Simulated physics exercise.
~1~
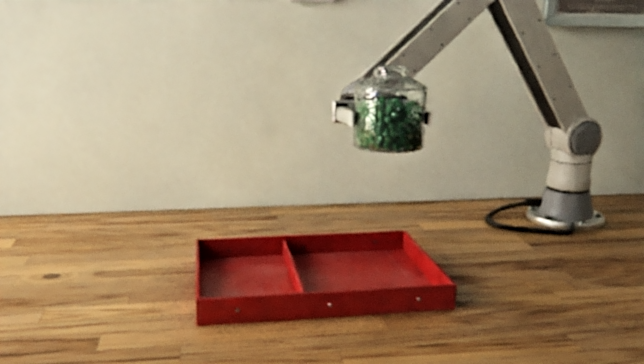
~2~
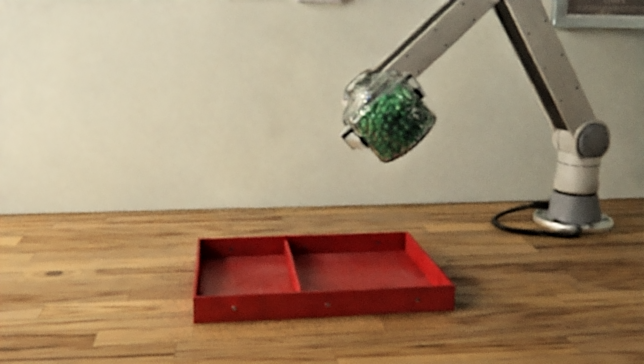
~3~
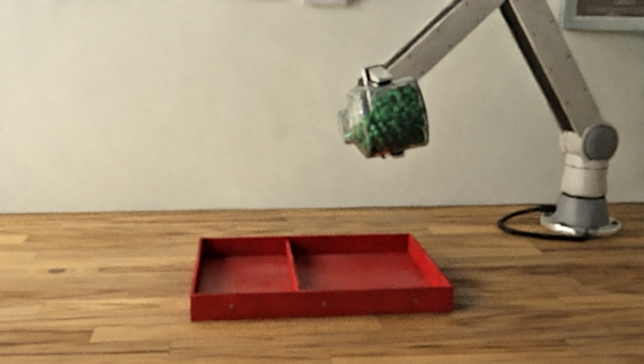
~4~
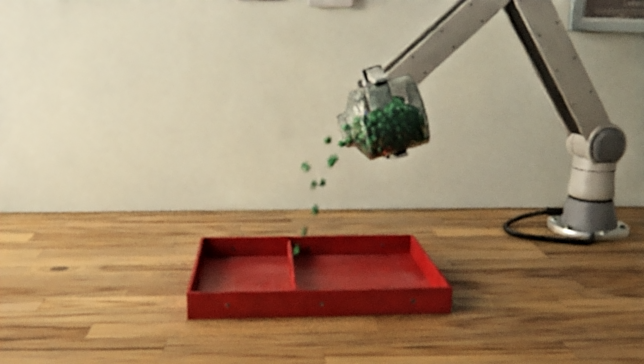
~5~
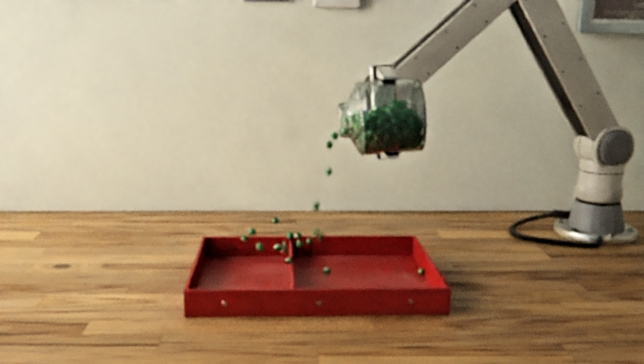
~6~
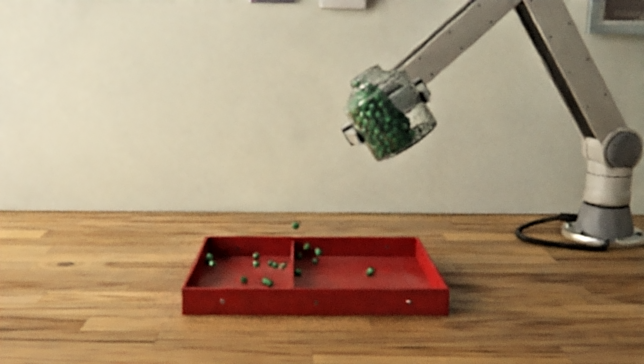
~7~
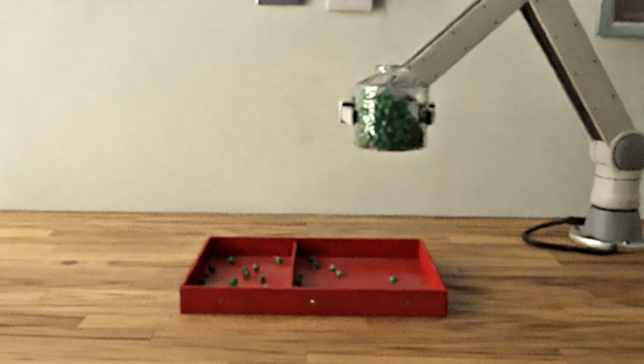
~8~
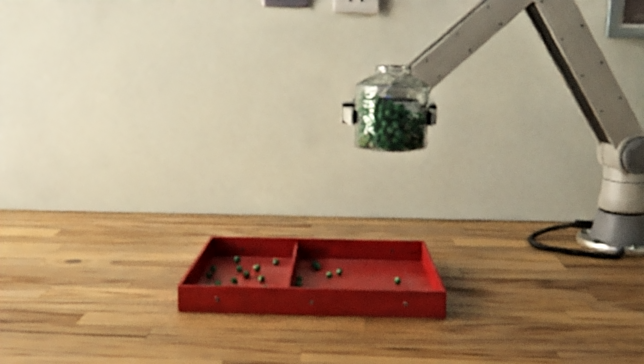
A robot arm tipped a clear jar of green beads over a divided red tray, letting a small stream fall and scatter on both sides of the divider, then turned the jar upright again with most of the beads still inside.
